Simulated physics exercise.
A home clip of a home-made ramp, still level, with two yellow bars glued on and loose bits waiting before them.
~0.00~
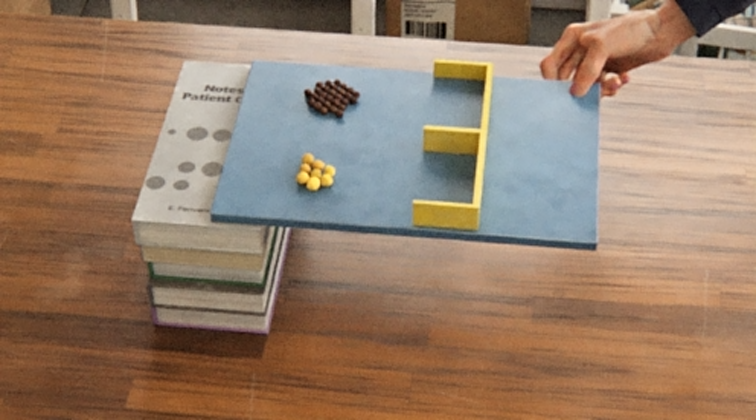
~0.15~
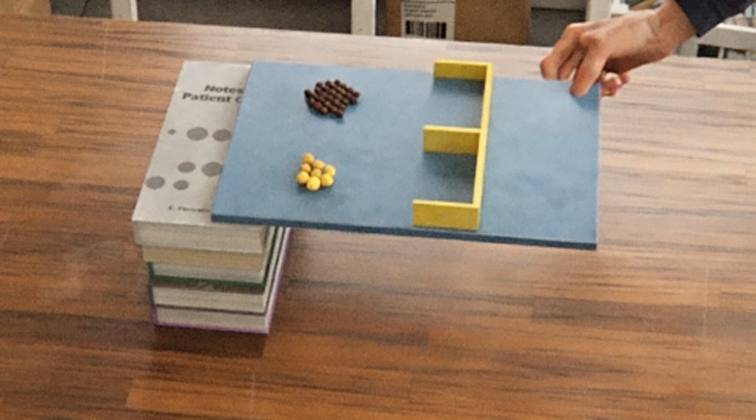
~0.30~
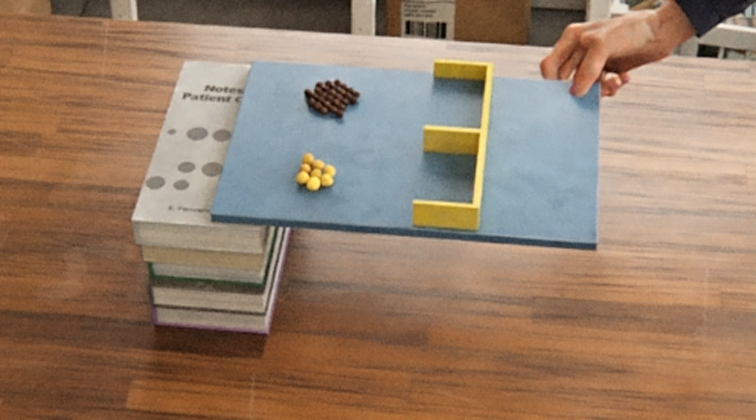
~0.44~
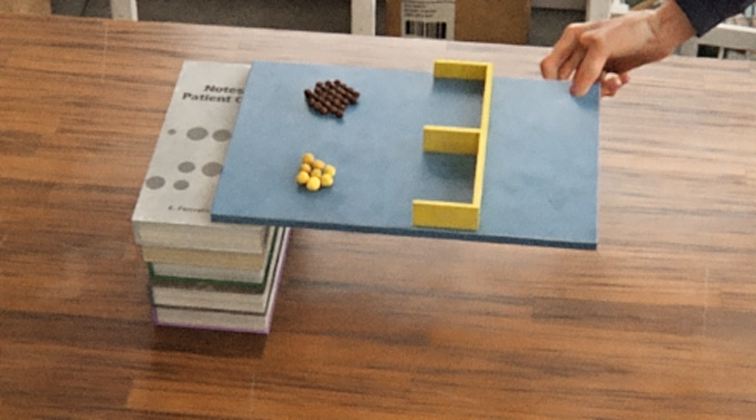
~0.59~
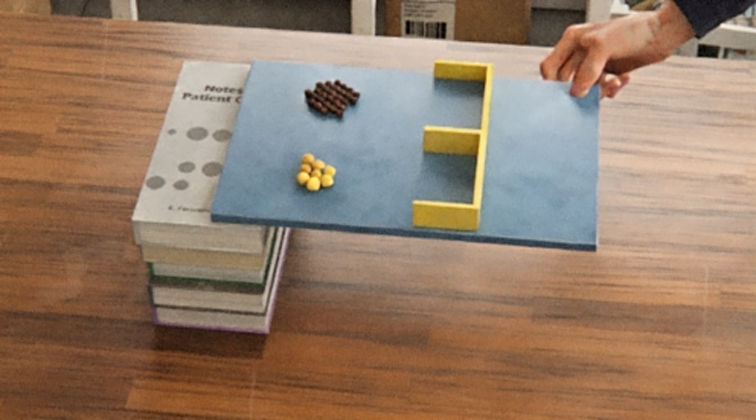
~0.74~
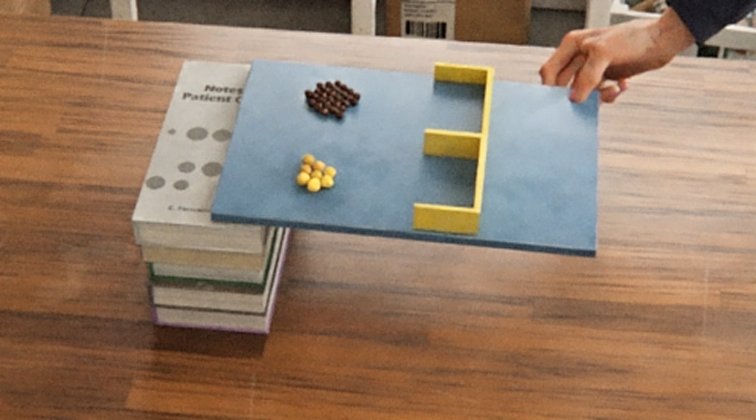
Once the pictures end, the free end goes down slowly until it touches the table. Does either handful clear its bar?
Front handful: It piles up behind the barrier. Back handful: It piles up behind the barrier.
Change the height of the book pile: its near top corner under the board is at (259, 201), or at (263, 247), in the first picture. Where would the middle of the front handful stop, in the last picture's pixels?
One: (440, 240). Two: (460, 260).
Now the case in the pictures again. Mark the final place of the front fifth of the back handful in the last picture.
At about (459, 188).
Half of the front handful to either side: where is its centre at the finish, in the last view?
At about (450, 253).
After 1.56 s, board sloping at 16°; front handful where it was; back handful has reached its bar.
After 2.28 s, board sloping at 28°; front handful has reached its bar; back handful has reached its bar.
After 2.90 s, board resting at 29°; front handful has reached its bar; back handful has reached its bar.
At rest (3.1 s), board resting at 29°; front handful gathered behind its bar; back handful gathered behind its bar.
